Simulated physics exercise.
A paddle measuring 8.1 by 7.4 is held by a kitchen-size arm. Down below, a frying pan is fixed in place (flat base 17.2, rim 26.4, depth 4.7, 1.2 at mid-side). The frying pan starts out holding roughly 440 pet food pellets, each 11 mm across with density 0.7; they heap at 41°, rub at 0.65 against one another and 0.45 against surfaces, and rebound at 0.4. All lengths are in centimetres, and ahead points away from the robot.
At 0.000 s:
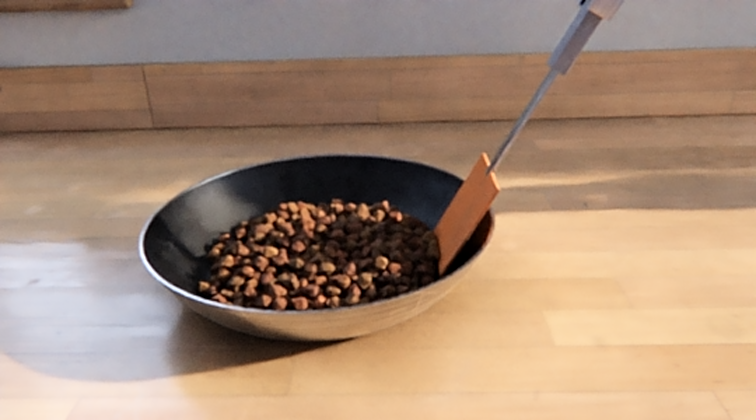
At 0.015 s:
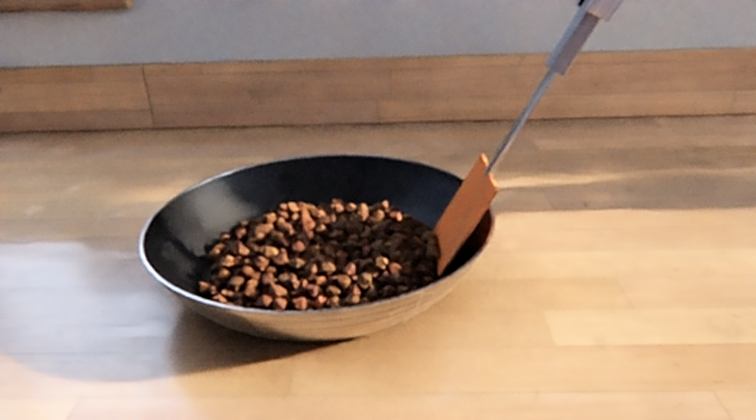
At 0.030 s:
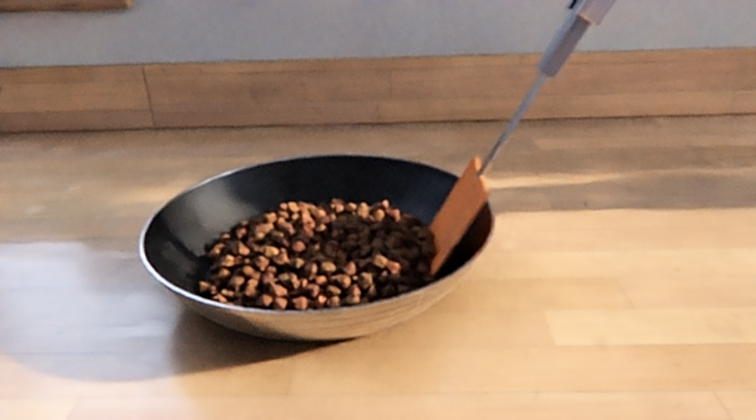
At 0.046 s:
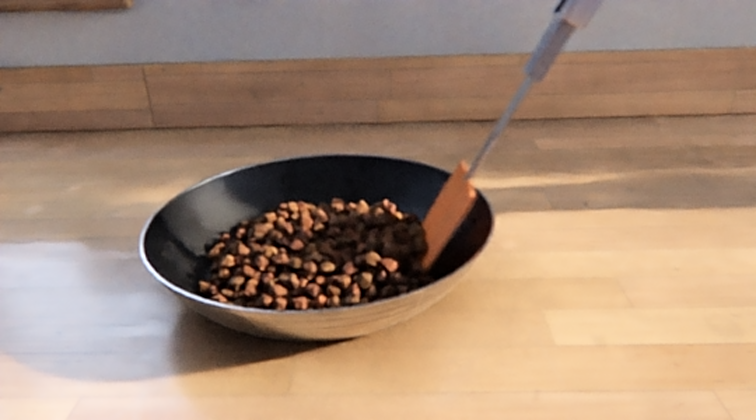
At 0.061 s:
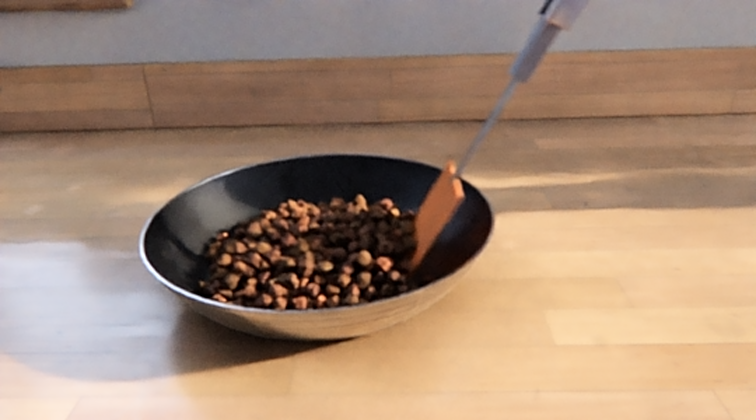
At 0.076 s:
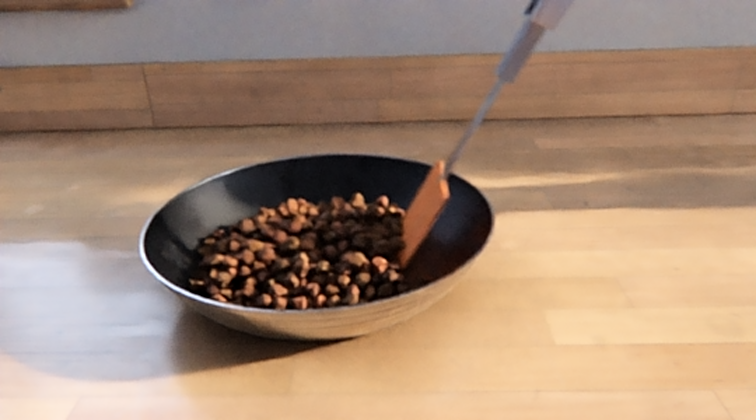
At first, an orange paddle on a thin gray arm rests against the right side of a dark frying pan holding a heap of small brown pellets. The paddle then slides slowly left, pressing into the heap and shifting the pellets slightly left, leaving bare pan on its right.
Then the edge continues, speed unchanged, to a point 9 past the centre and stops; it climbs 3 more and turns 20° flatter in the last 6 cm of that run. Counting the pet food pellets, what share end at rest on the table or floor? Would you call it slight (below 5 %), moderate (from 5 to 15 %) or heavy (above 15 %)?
I would call it moderate.
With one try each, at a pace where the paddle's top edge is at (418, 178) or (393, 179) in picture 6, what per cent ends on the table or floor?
I'd estimate some 20 and 25 in a hundred.
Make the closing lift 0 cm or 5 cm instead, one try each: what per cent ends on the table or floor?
You'd get some 10 per cent with the first setting and some 10 per cent with the second.
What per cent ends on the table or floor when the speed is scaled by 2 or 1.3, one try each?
25 and 20 %.
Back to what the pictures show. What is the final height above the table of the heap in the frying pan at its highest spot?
Height at rest: Roughly 6.0 cm.
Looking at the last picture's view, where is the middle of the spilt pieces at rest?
At about (121, 270) in the last picture.
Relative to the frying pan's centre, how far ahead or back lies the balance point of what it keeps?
About 4.5 centimetres ahead.
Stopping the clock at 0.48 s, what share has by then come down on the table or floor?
I'd put it at around 10 per cent.
After 0.16 s, sloping 61°, highest piece 4 above the table; 436 in the frying pan.
After 0.24 s, sloping 54°, highest piece 6 above the table; 435 in the frying pan, 1 on the blade or in flight.
After 0.48 s, sloping 41°, highest piece 6 above the table; 390 in the frying pan, 40 on the table or floor, 6 on the blade or in flight.
After 1.53 s, sloping 41°, highest piece 5 above the table; 390 in the frying pan, 46 on the table or floor.
In the end, 390 in the frying pan, 46 on the table or floor. That is 11 % on the table or floor.
